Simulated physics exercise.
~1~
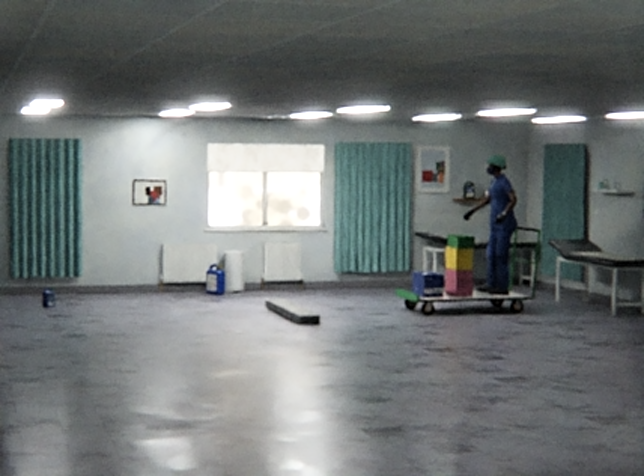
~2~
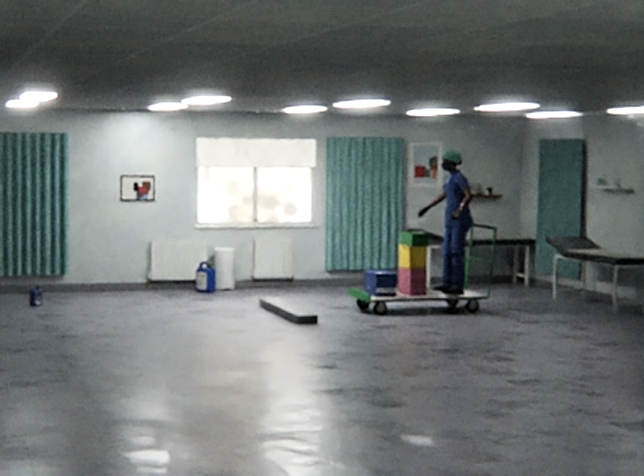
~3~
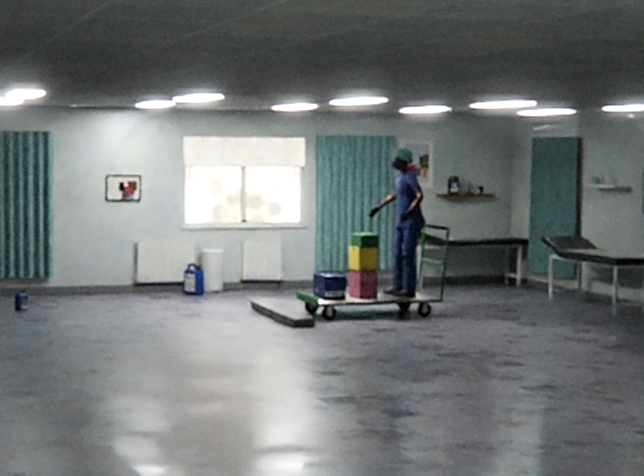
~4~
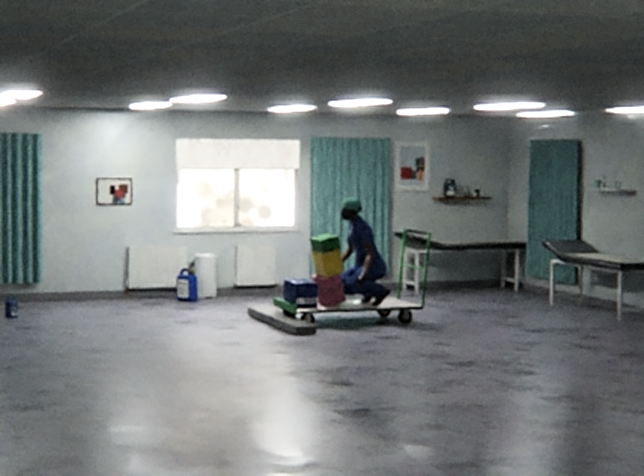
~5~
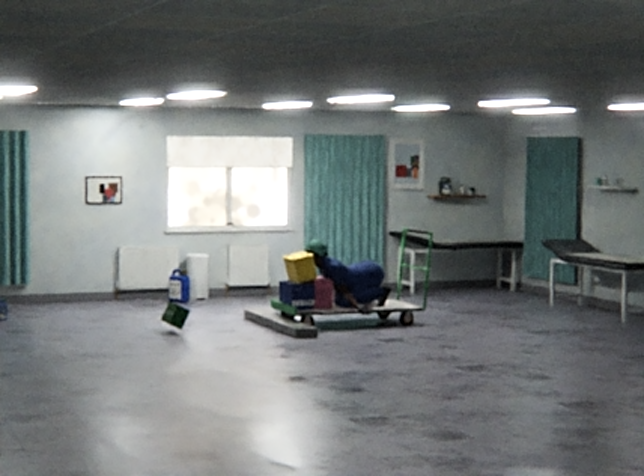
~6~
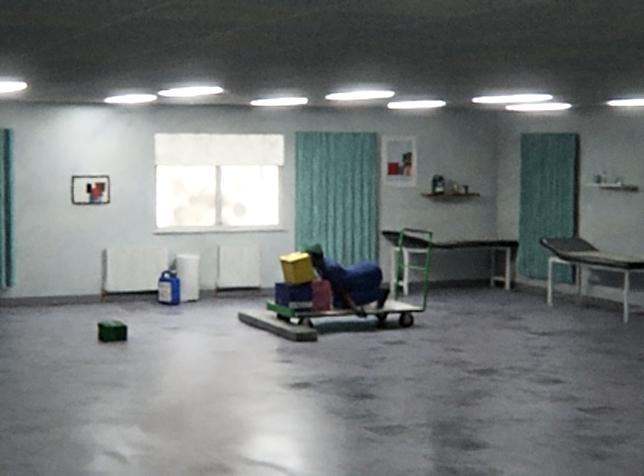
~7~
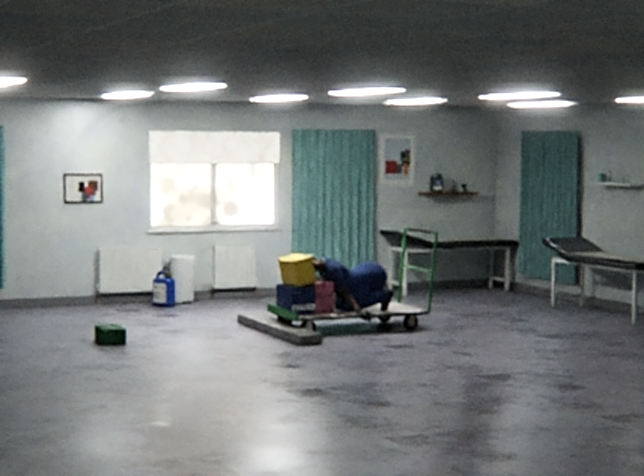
At first, a person in blue clothes and a green cap stands on a flat cart rolling left across a wide room, behind a stack of green, yellow and pink boxes with a blue one in front. The cart reaches a low dark sill on the floor and stops. The person drops down toward the stack, which tips left. The green box flies off past the sill and lands on the floor, while the person sprawls forward on the deck. At the end, the yellow box rests tilted on the cart with the blue and pink ones, the person still slumped behind them.
